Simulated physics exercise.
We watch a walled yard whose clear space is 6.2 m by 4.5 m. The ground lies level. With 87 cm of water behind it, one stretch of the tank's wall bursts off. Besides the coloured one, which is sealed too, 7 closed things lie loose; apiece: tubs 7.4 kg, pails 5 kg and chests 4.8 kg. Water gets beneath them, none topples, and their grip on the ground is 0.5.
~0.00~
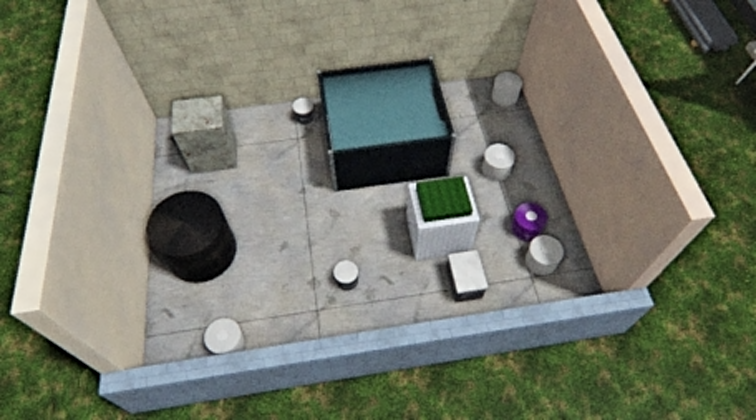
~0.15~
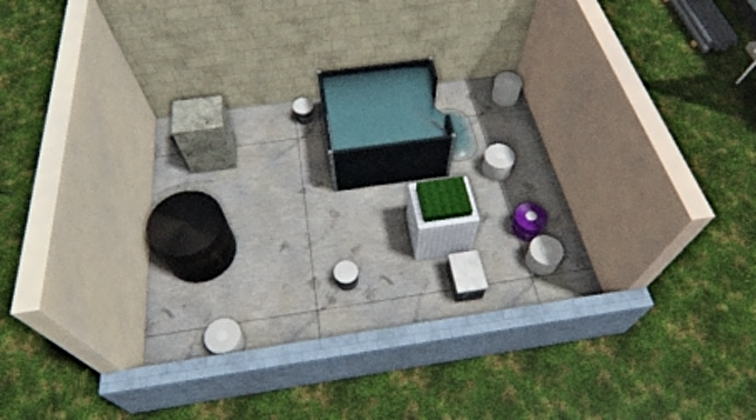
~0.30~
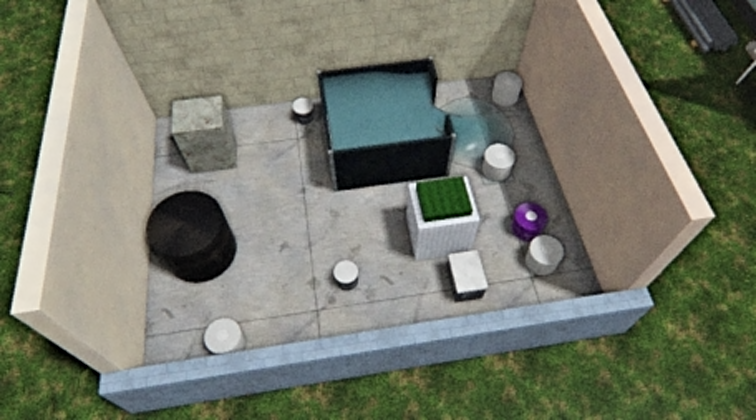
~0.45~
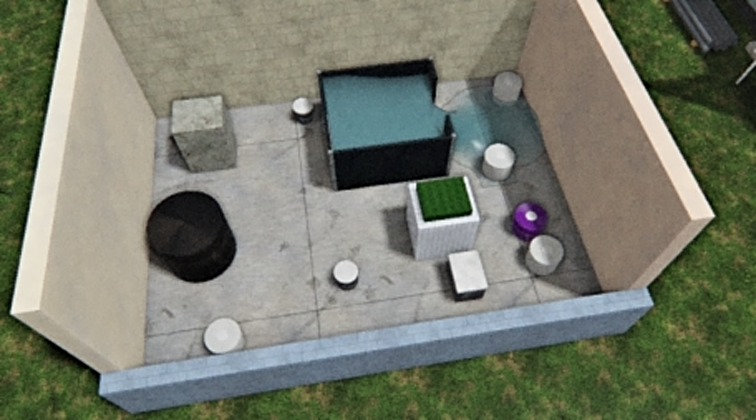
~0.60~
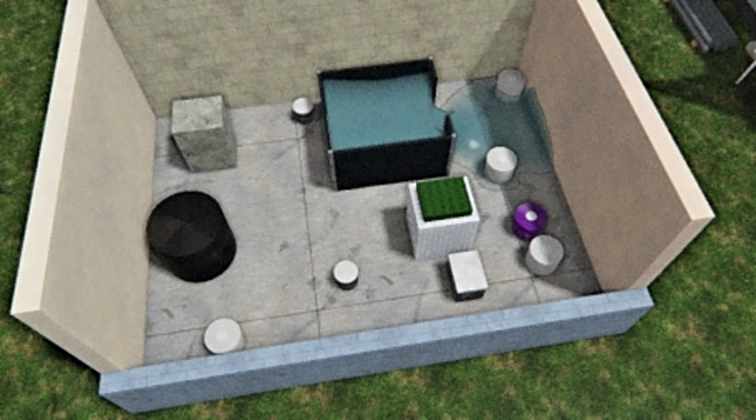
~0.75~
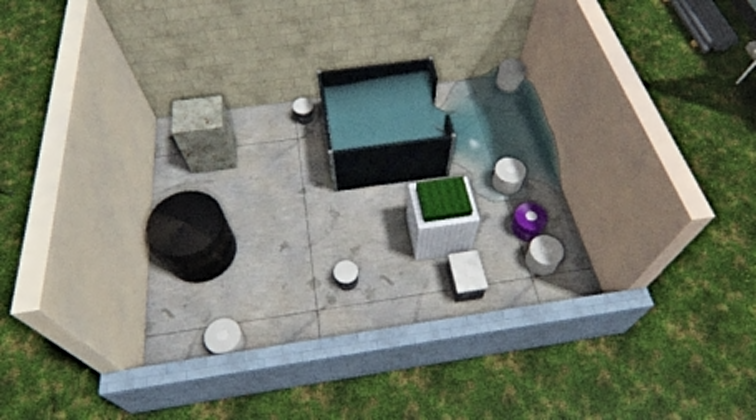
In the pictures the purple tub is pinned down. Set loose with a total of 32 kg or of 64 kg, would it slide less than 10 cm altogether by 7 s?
For it, only the higher weight holds it.
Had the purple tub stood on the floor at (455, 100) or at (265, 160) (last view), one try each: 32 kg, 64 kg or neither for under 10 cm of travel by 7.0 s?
In turn: Neither holds; the smaller is enough.
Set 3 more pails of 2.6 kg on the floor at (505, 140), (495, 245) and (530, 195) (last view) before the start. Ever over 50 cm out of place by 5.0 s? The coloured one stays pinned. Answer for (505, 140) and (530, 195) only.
In turn: More, over.
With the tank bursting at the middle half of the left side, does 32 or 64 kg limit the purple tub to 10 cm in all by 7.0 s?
Then the smaller load will do.
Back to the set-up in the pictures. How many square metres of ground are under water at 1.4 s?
Some 7.5 m2.
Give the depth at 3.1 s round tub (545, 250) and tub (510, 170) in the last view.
Roughly 8 and 4 cm.
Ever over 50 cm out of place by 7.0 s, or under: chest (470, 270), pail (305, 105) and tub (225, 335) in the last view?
In that order: Over, short of it, over.
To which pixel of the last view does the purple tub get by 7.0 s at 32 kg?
Around (517, 244).
After 1.4 s the purple tub would be 1 cm from its start with 32 kg and 0 cm from its start with 64 kg; 3 cm of water round it then.
After 3.1 s the purple tub would be 43 cm from its start with 32 kg and 0 cm from its start with 64 kg; 12 cm of water round it then.
After 4.9 s the purple tub would be 51 cm from its start with 32 kg and 0 cm from its start with 64 kg; 13 cm of water round it then.
After 7.0 s the purple tub would be 51 cm from its start with 32 kg and 0 cm from its start with 64 kg; 11 cm of water round it then.
